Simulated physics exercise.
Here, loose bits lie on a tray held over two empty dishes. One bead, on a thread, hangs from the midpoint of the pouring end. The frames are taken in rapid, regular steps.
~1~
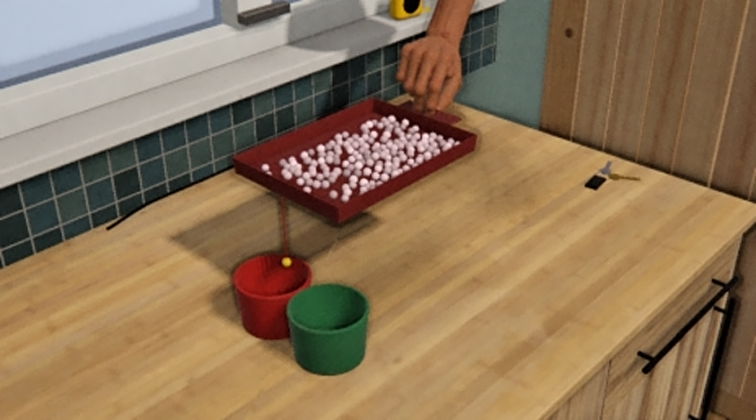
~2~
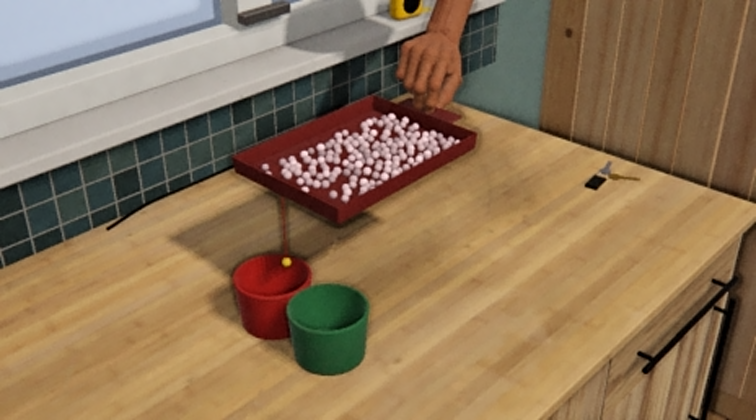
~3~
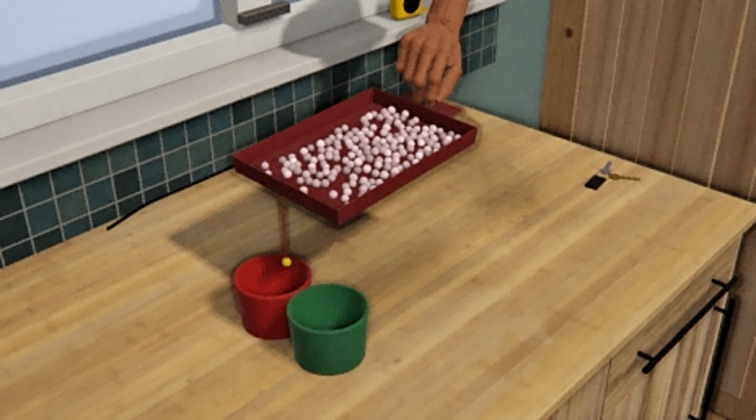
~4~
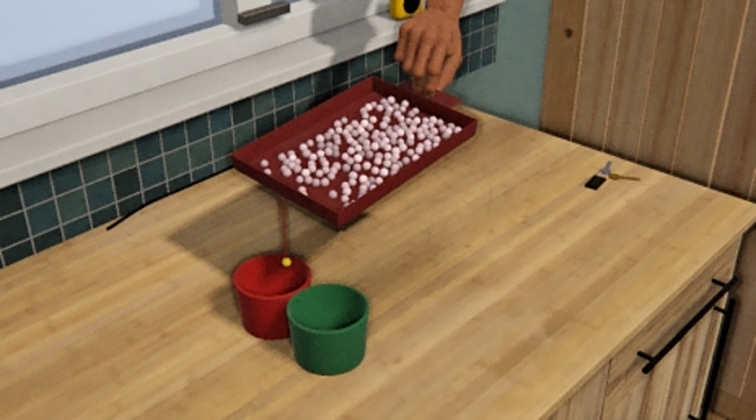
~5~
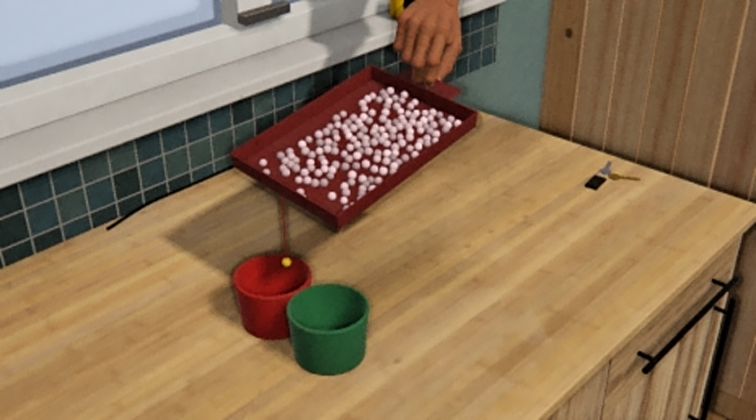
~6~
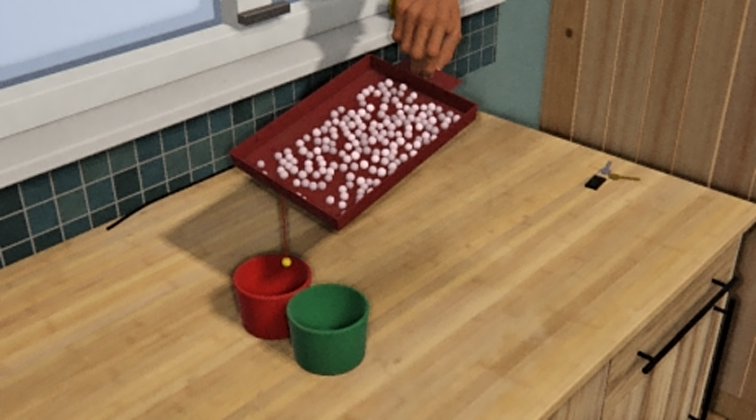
To begin with, a hand holds a dark red tray of small pale pearls nearly level above a red dish and a green dish on a wooden counter. The hand then lifts the far end, and the tray tilts gradually toward its lower right corner, until the pearls are sliding slightly along it.
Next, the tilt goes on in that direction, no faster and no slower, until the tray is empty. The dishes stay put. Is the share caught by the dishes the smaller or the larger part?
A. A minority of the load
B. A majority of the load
(B) A majority of the load.
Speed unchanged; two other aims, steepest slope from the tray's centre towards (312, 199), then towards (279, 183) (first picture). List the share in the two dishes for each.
60 % and 10 %.
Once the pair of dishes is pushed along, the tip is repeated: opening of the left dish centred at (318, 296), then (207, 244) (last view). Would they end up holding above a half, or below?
Taking the places in turn, it's past half and then shy of half.
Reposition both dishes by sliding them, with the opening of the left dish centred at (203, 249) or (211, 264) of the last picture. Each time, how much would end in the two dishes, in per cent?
0 %, then 0 %.
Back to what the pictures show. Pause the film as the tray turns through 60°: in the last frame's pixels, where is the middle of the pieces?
I'd mark the middle close to (335, 184).
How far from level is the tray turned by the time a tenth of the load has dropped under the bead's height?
Reading: Some 90°.
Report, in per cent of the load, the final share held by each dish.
Out of every hundred, close to 0 go left and close to 100 go right.
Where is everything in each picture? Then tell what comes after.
The first picture shows corners of the pouring end at (234, 157) and (338, 206), level; middle of the load at (375, 156), sugar pearls; left dish at (245, 310); right dish at (300, 344); bead on its thread at (287, 262).
The second picture shows corners of the pouring end at (234, 157) and (338, 206), level; middle of the load at (375, 155).
The third picture shows corners of the pouring end at (234, 156) and (338, 208), tipped barely, lowest at the right corner; middle of the load at (375, 152).
The fourth picture shows corners of the pouring end at (233, 154) and (337, 211), tipped a little, lowest at the right corner; middle of the load at (375, 146).
The fifth picture shows corners of the pouring end at (232, 153) and (337, 214), tipped a little, lowest at the right corner; middle of the load at (374, 142).
The sixth picture shows corners of the pouring end at (231, 152) and (337, 217), tipped clearly, lowest at the right corner; middle of the load at (372, 141), all on the move; left dish at (245, 310); right dish at (300, 344).
Soon after the last picture, tray tipped steeply; nearly all on the tray; a stray few in the right dish; a stray few in the air.
A little later, tray tipped right over; about a third on the tray; about half in the right dish; a stray few outside both; a small part in the air.
Later still, tray tipped past a quarter turn; nearly all in the right dish; a stray few outside both.
At rest, tray tipped past a quarter turn; nearly all in the right dish; none in the left dish; a stray few outside both.
